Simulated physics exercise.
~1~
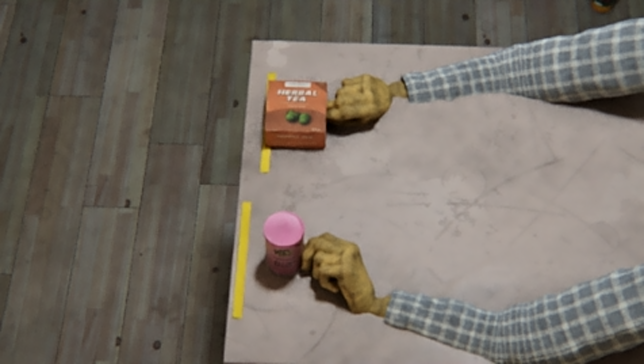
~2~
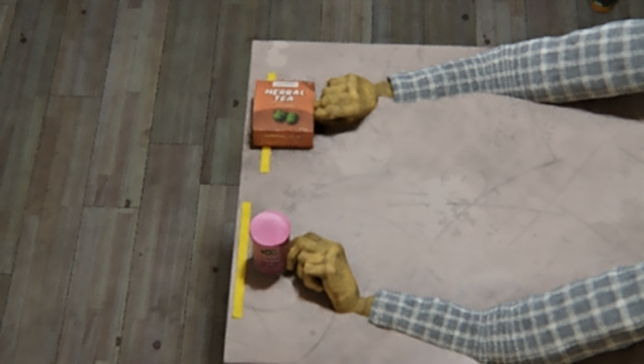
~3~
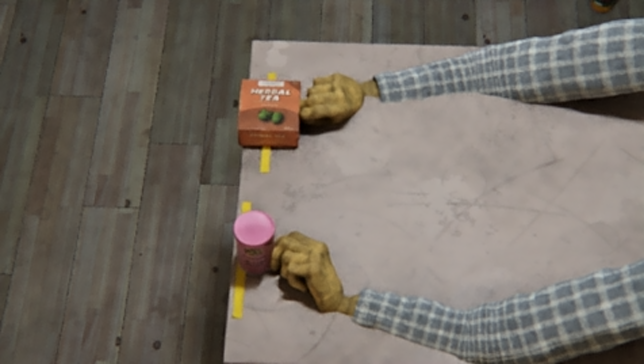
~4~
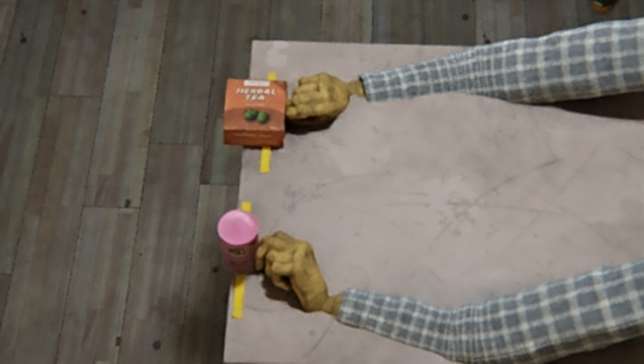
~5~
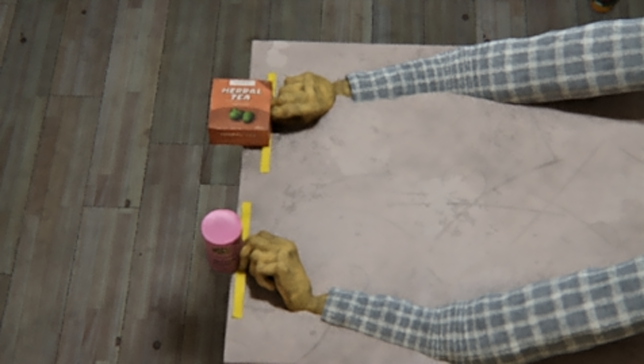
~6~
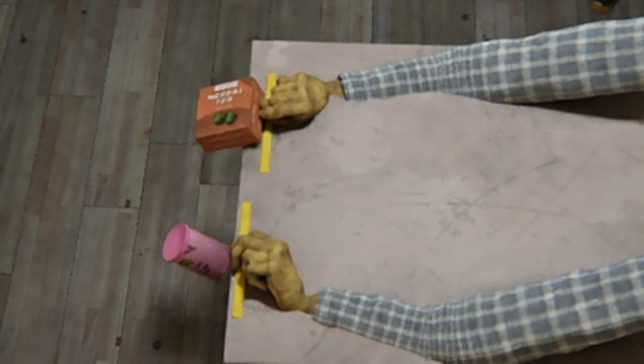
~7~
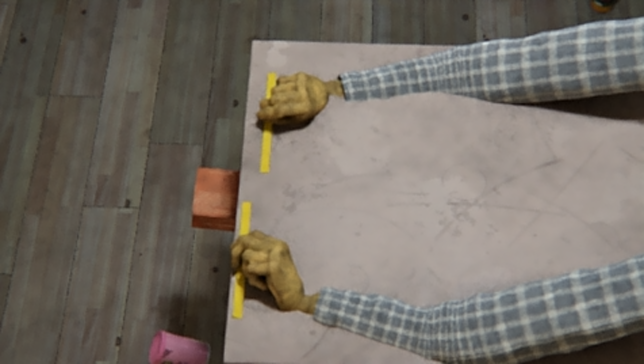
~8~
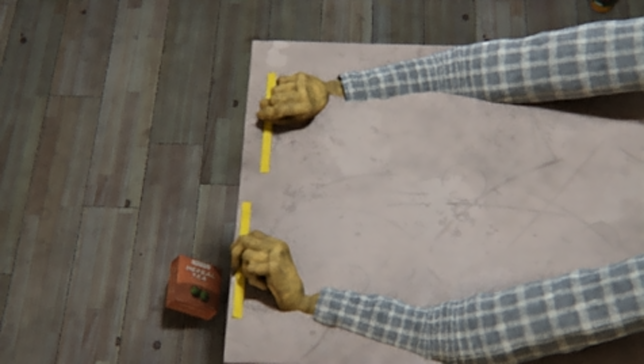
An orange box of herbal tea and a pink tin slid left as two hands in plaid sleeves slowly nudged them past yellow tape strips, until both tipped over the table's edge and fell toward the floor, the tin dropping out of view.
